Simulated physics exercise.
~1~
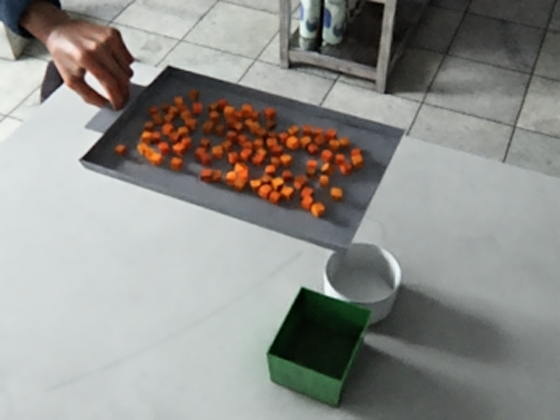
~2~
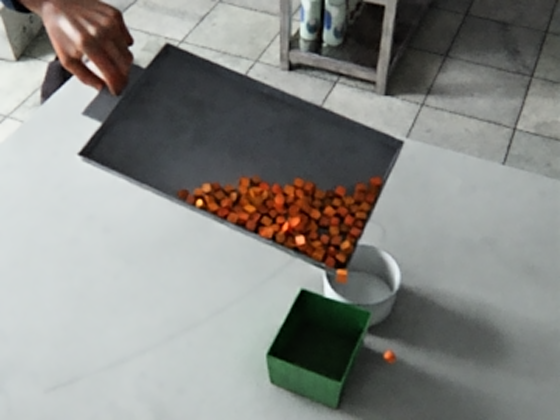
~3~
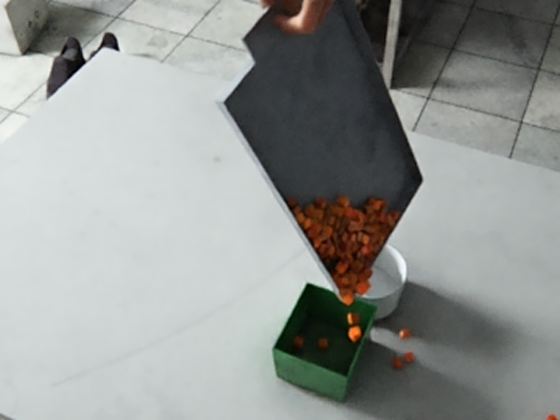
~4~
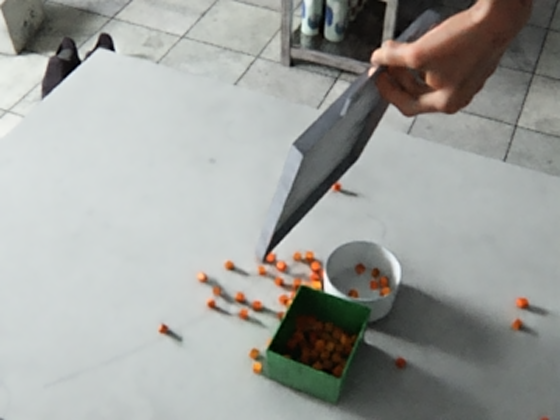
A pale table on a grey tiled floor is seen from above, through a slightly swaying view. A hand at the upper left holds a dark grey tray spread with many orange carrot cubes, while a green square tin and a round white dish stand towards the right. The tray tips and the cubes slide to its lower right corner, a few dropping off. It then tilts steeply over the tin, and cubes pour down. Finally the tray is held nearly on edge, emptied, with many cubes in the tin, many scattered across the table, and a few in the dish.
